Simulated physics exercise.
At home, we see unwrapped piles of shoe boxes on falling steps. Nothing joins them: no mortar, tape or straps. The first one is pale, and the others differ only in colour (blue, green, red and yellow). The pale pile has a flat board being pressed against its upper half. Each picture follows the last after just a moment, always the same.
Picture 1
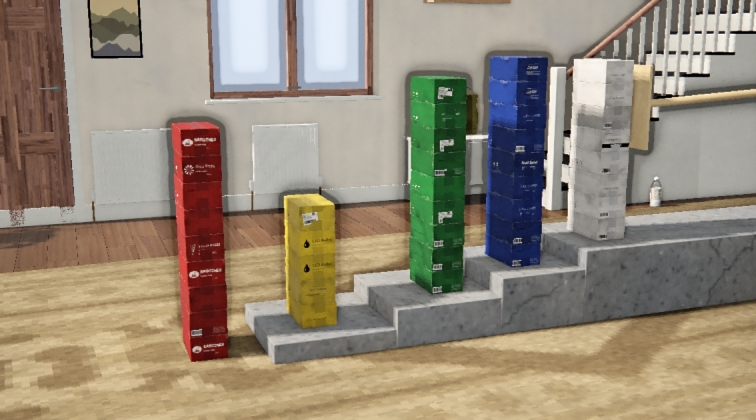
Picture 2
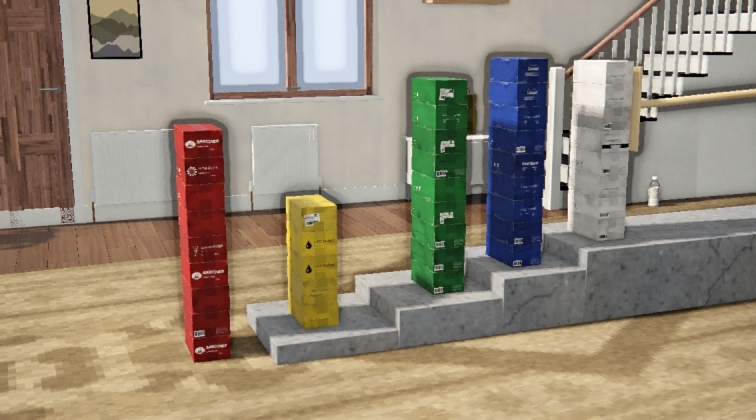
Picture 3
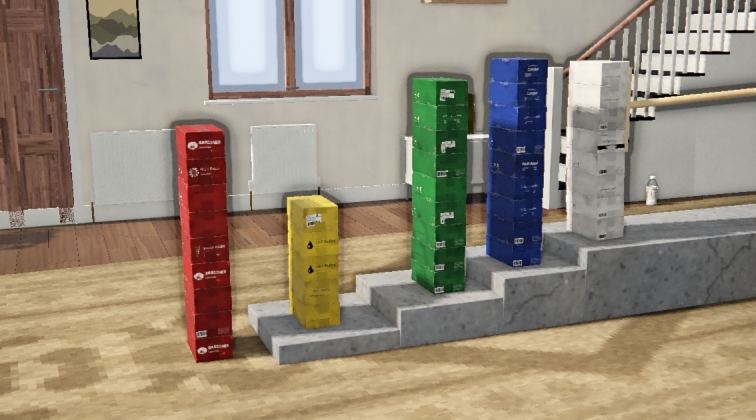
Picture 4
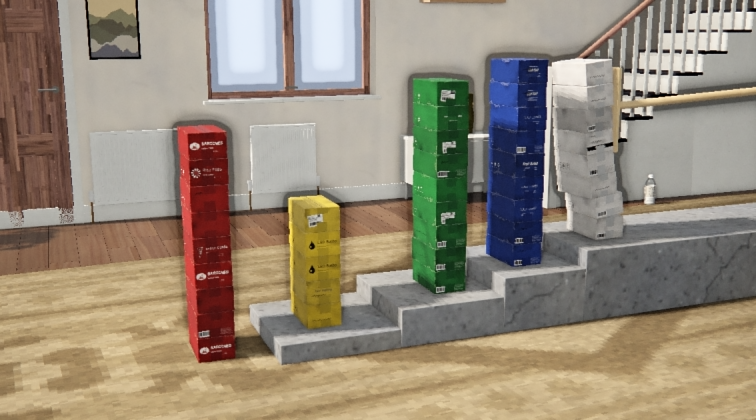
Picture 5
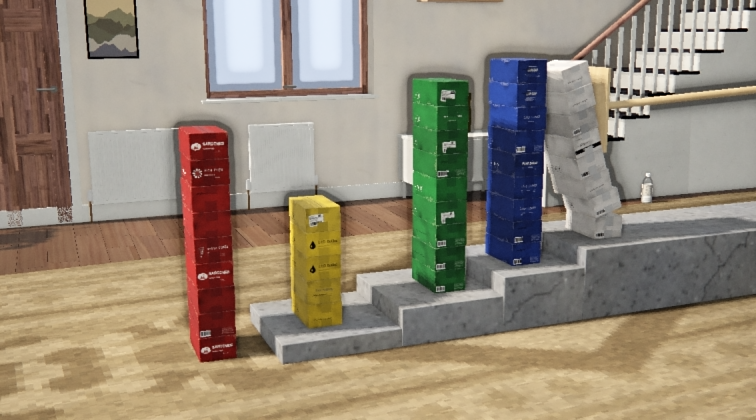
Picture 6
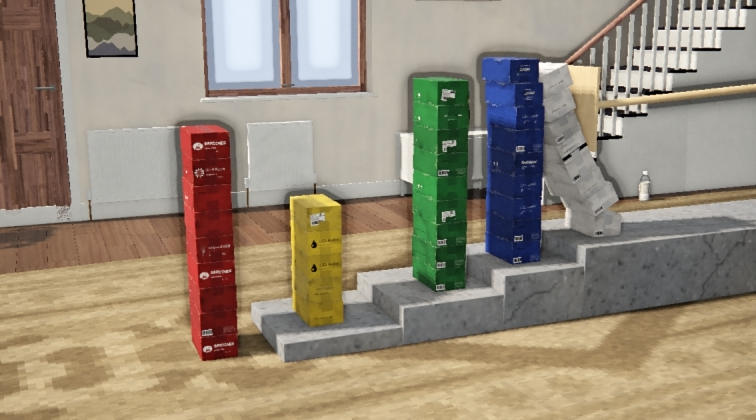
Five stacks of boxes stood on and beside gray steps while a flat board pressed the white one, which leaned left behind the blue stack, and then the blue stack's upper boxes shifted slightly left.
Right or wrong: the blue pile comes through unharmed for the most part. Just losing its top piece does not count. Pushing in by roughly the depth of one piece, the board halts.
Wrong, it is wrecked.
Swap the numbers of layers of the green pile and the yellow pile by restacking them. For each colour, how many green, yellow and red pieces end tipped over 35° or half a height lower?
Green: 4, yellow: 9, red: 7.
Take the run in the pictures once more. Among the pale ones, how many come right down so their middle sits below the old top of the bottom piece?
4 in all.
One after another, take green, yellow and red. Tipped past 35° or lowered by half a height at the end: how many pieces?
Tally - green: 8; yellow: 5; red: 8.
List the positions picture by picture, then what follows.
In the first picture (pixels give the middle of a visible side; the camera moves round a little), board (650, 97) not yet touching; top blue box (533, 69); top red box (201, 142); none of the others has stirred.
Board (640, 98) not yet touching; top blue box (533, 71), in the second picture.
Board (629, 98) pushing; top blue box (533, 71), in the third picture.
Board (619, 99) pushing, top of the pale pile leaning a little; top blue box (533, 72); none of the others has stirred, in the fourth picture.
Board (608, 99) pushing, top of the pale pile leaning clearly; top blue box (533, 72); none of the others has stirred, in the fifth picture.
Board (598, 99) pushing, top of the pale pile leaning clearly; top blue box (525, 71) half its height from its place; top red box (211, 146); movement in 3 of them, in the sixth picture.
Shortly afterwards, 7 of the pale pile down; none of the 9 blue boxes down (0 of 32 in all colours); top blue box tilted clearly; top green box a little from its place.
Next, 7 of the pale pile down; 7 of the 9 blue boxes down (12 of 32 in all colours); top blue box tilted well over, some two heights lower; top green box tilted well over, about its own height lower.
Some moments later, 7 of the pale pile down; 7 of the 9 blue boxes down (15 of 32 in all colours); top blue box tilted well over, some four heights lower; top green box on its side.
Afterwards, 7 of the pale pile down; 7 of the 9 blue boxes down (28 of 32 in all colours); top blue box tilted steeply, some seven heights lower; top green box on its side.
In the end, 7 of the pale pile down; 7 of the 9 blue boxes down (28 of 32 in all colours); top blue box tilted steeply, some seven heights lower; top green box on its side. From the last view, middles, top blue box near (269, 259), top green box near (247, 331).
